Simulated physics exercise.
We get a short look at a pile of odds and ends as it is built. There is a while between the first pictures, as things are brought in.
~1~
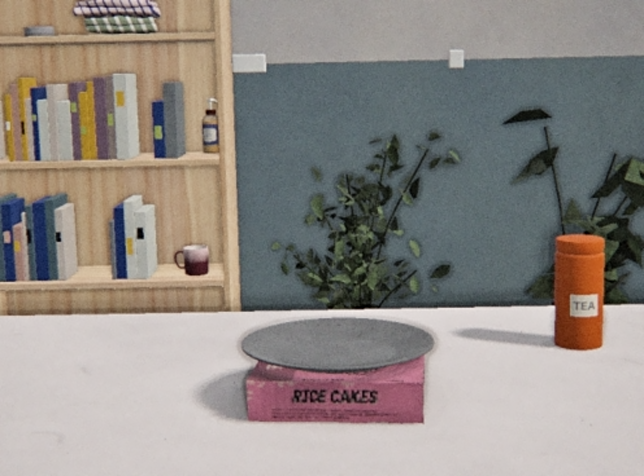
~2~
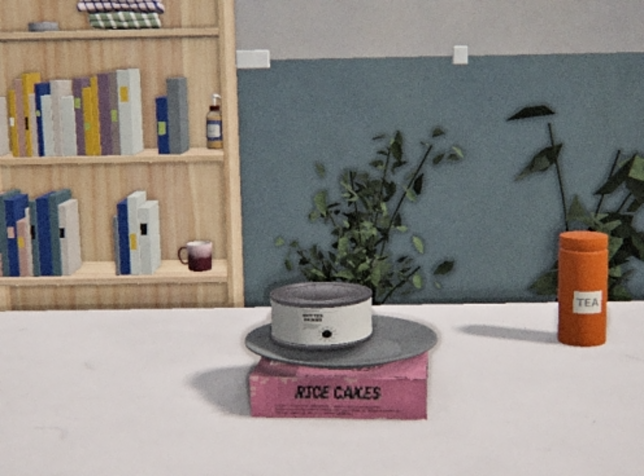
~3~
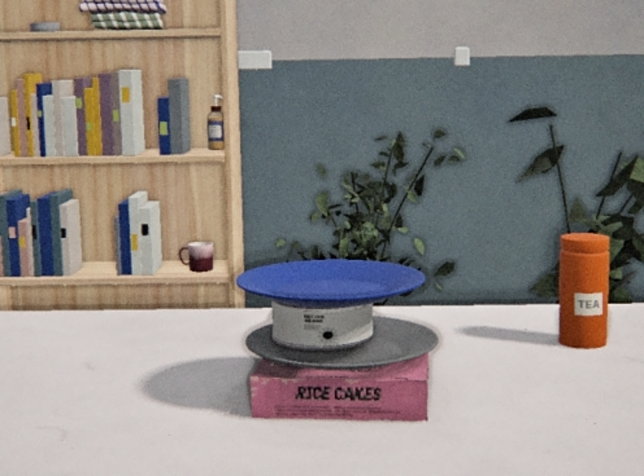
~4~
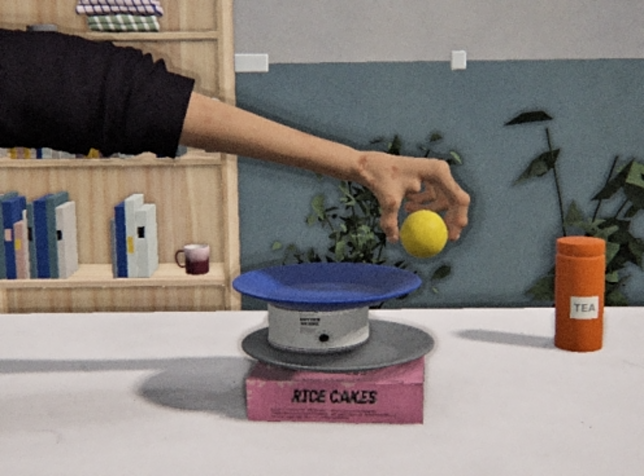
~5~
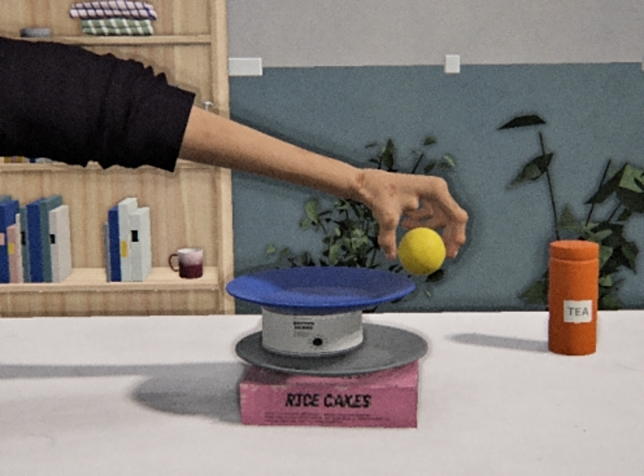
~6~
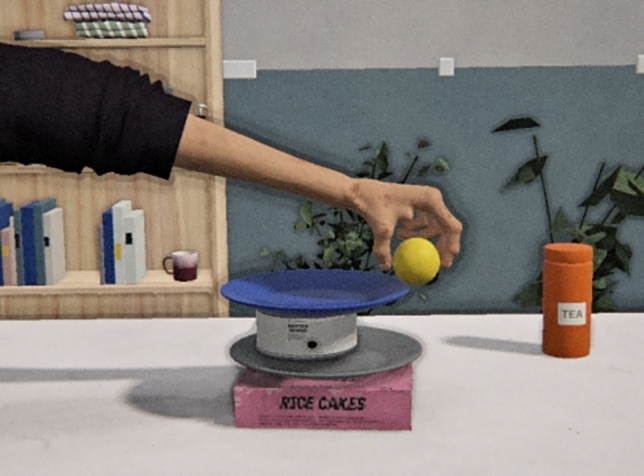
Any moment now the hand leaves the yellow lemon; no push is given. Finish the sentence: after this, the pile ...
After this, the pile topples.
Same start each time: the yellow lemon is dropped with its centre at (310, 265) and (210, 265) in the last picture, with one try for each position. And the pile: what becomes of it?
It survives in the first case and caves in in the second case.
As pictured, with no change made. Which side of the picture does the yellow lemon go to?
Its movement is toward the right.
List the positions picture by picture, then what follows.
In the first frame, the last thing is not in view yet.
In the second frame, the last thing is not in view yet; orange jar (583, 289).
In the third frame, the last thing is not in view yet.
The fourth frame shows on its way; yellow lemon (424, 235); blue plate (327, 289).
The fifth frame shows on its way; yellow lemon (422, 252); pink packet (335, 384).
The sixth frame shows in place under the hand; yellow lemon (416, 261); white tub (306, 325).
Then, 0.30 s past the last view, yellow lemon now fallen.
Then, 0.40 s past the last view, things are still on the move.
Finally, fallen, yellow lemon; the other 5 still in place. Final places as the last picture's camera would see them, yellow lemon near (465, 382). The pile loses its balance.
